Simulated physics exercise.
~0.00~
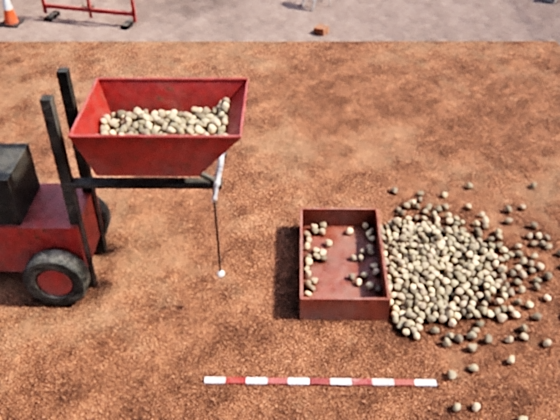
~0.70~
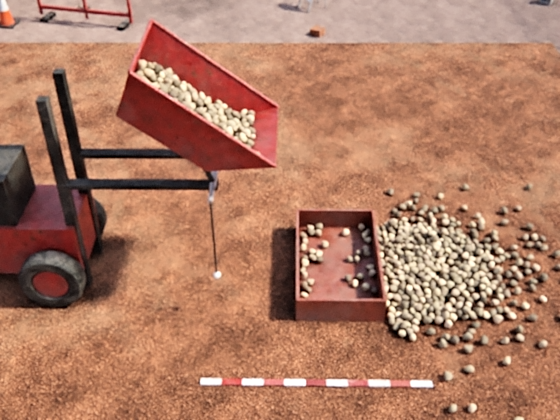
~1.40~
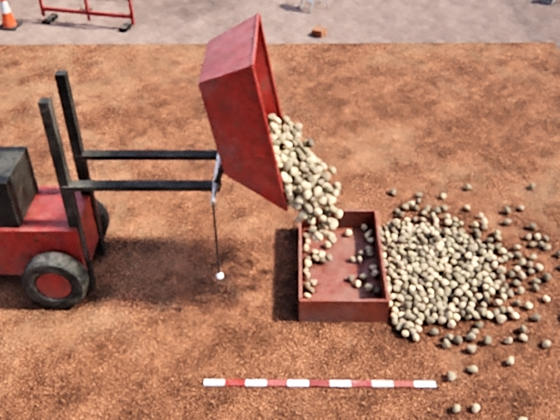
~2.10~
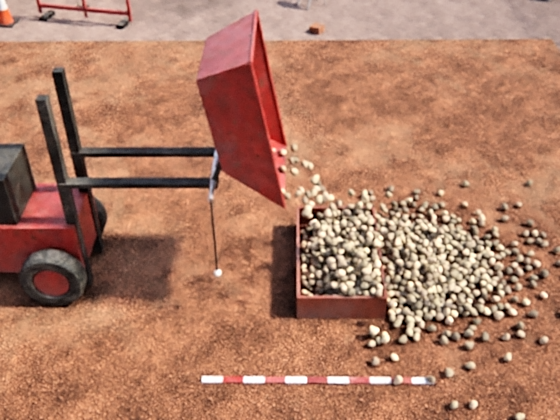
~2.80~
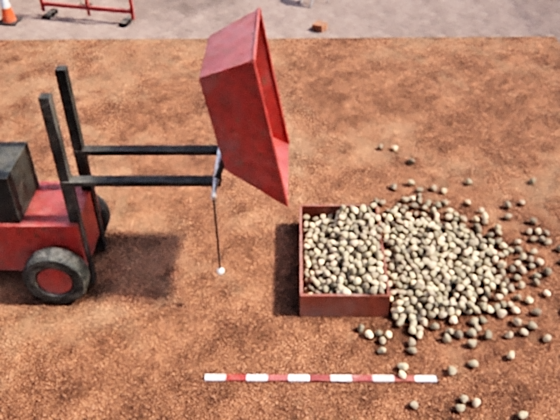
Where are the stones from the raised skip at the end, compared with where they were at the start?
At the start they sat up in the raised skip on the left, and by the end they had moved down and to the right, mostly into the low bin, with some on the pile beside it.
